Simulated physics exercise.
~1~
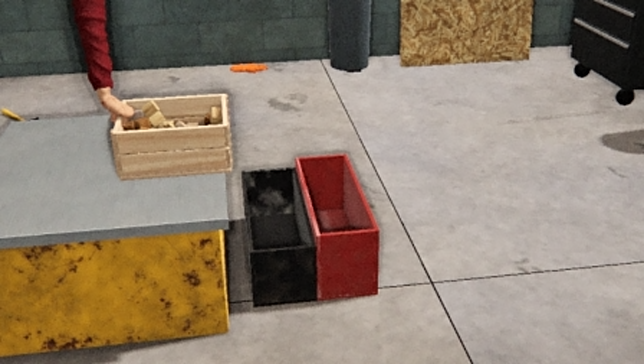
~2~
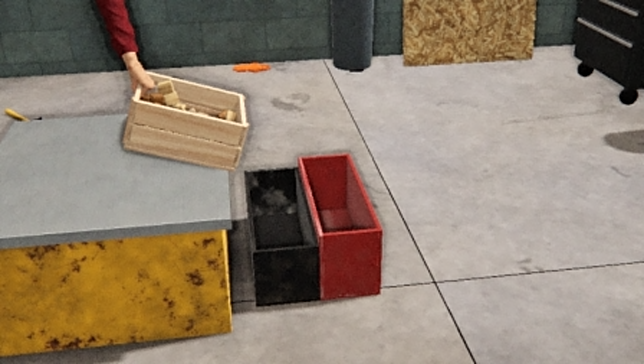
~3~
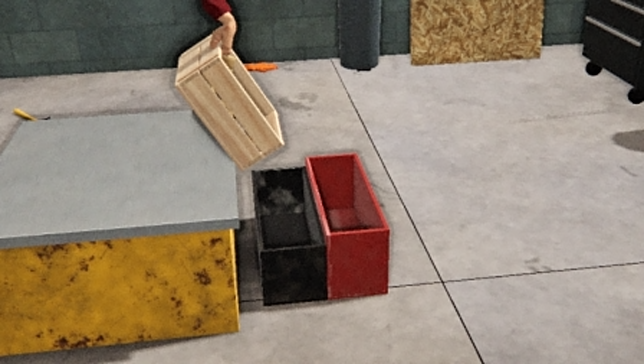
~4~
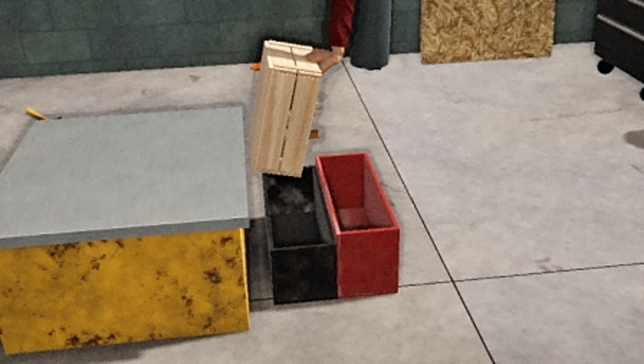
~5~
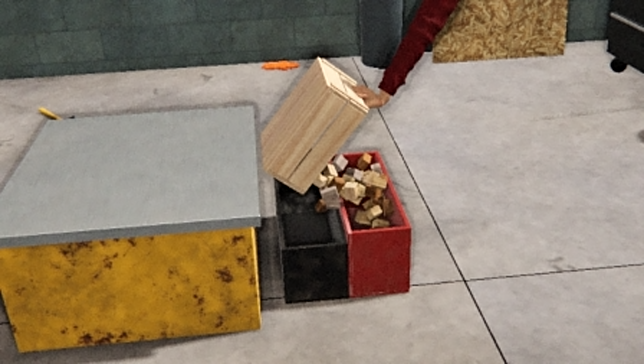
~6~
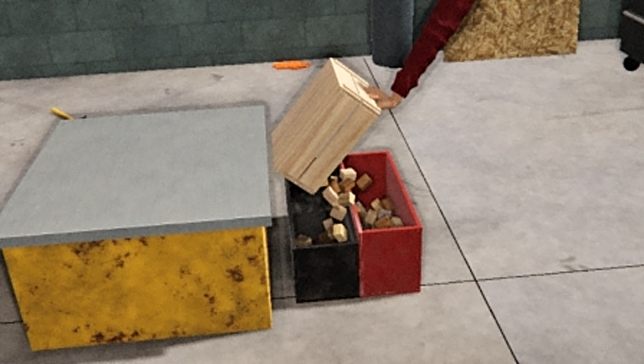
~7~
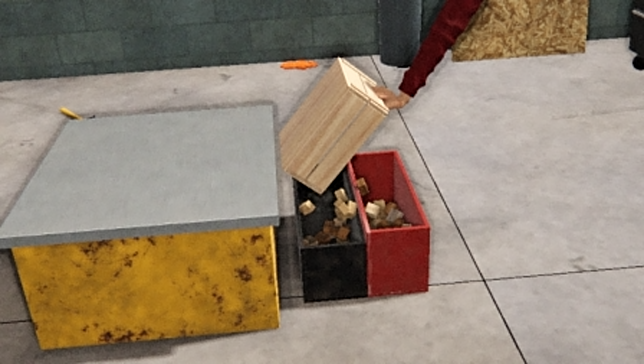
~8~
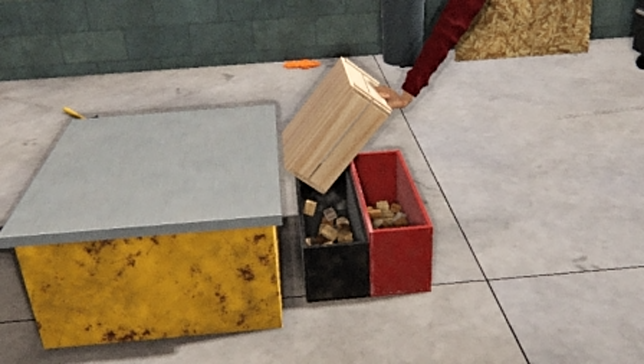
A red-sleeved arm tipping a wooden crate beside a bench, spilling wooden blocks into a black tote and a red trough.
